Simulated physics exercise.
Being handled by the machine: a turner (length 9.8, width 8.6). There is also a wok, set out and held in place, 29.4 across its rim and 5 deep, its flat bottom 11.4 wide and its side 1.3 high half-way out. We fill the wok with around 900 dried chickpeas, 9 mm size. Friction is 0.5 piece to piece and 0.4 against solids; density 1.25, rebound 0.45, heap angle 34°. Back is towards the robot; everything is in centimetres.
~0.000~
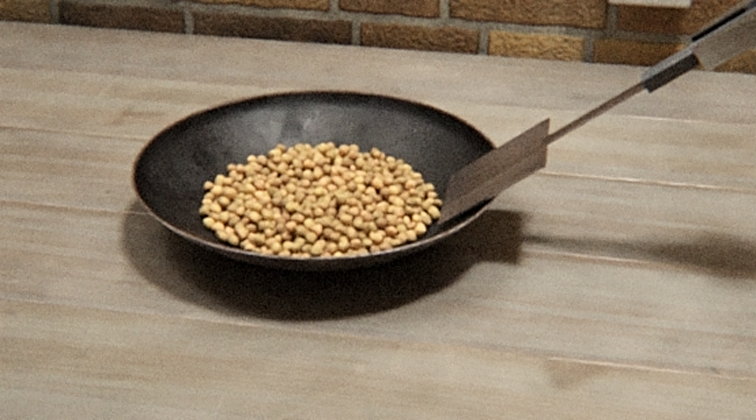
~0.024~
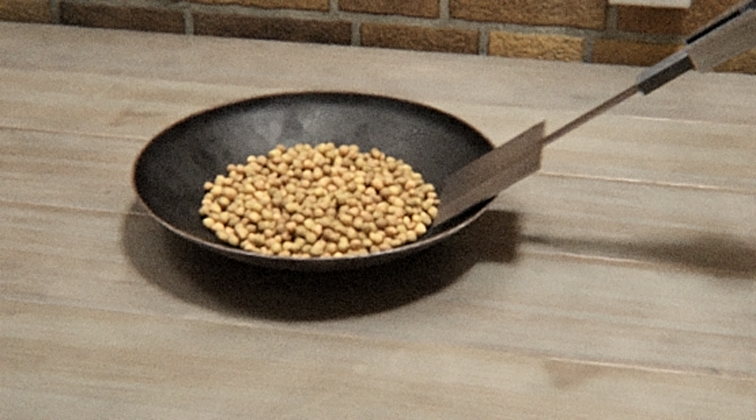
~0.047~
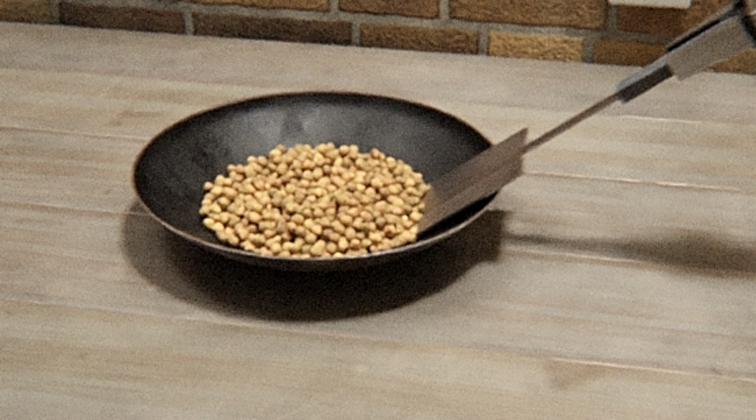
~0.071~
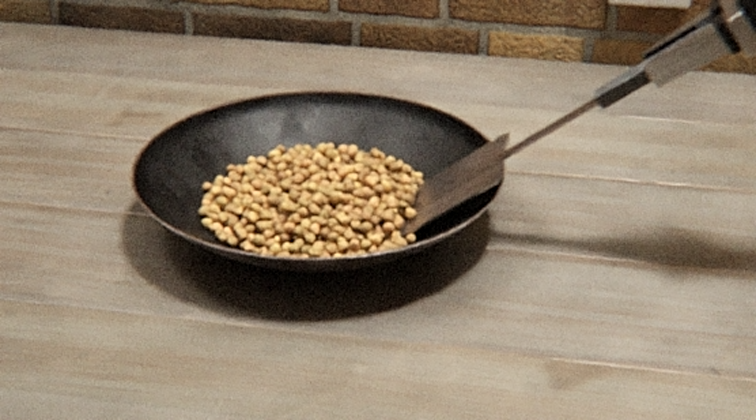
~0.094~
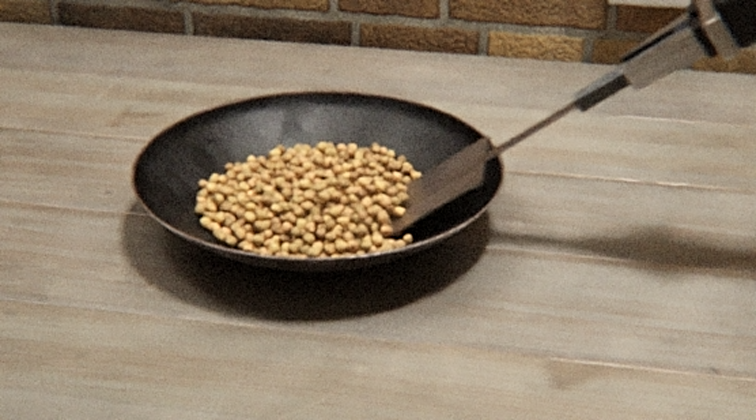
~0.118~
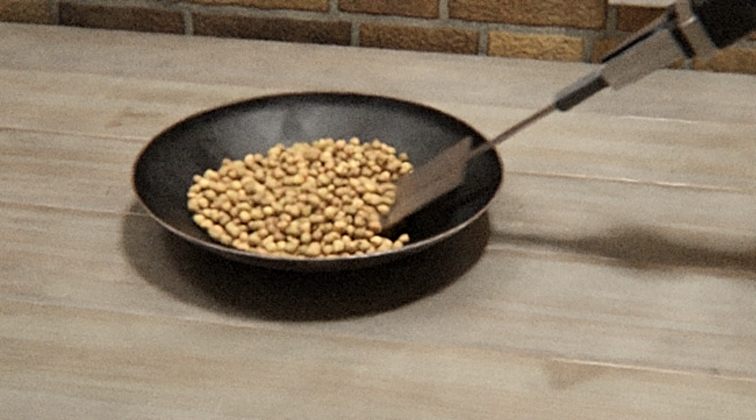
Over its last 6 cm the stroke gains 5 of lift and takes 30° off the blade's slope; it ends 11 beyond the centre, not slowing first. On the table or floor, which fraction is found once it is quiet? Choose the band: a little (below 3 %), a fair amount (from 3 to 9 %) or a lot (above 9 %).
It is a lot, above 9 %.
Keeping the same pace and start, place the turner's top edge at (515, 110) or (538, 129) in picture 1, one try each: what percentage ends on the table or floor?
Close to 15 and 15 percent respectively.
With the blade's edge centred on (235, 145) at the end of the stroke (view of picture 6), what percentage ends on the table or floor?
Approximately 0 per cent, I reckon.
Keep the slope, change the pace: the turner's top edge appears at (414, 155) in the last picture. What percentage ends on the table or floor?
That share would be about 30 percent.
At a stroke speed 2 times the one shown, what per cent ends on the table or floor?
Roughly 35 per cent.
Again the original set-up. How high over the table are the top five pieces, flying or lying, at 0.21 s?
They are some 4 cm up.
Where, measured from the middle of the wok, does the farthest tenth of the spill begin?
The distance is roughly 40 cm.
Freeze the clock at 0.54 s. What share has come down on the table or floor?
Share at that moment: Roughly 5 %.
By 0.21 s, sloping 38°, highest piece 4 above the table; 900 in the wok.
By 0.29 s, sloping 28°, highest piece 7 above the table; 900 in the wok.
By 0.54 s, sloping 8°, highest piece 8 above the table; 782 in the wok, 62 on the table or floor, 56 on the blade or in flight.
By 1.59 s, sloping 8°, highest piece 5 above the table; 782 in the wok, 118 on the table or floor.
Final count, 782 in the wok, 118 on the table or floor. That is 13 % on the table or floor.
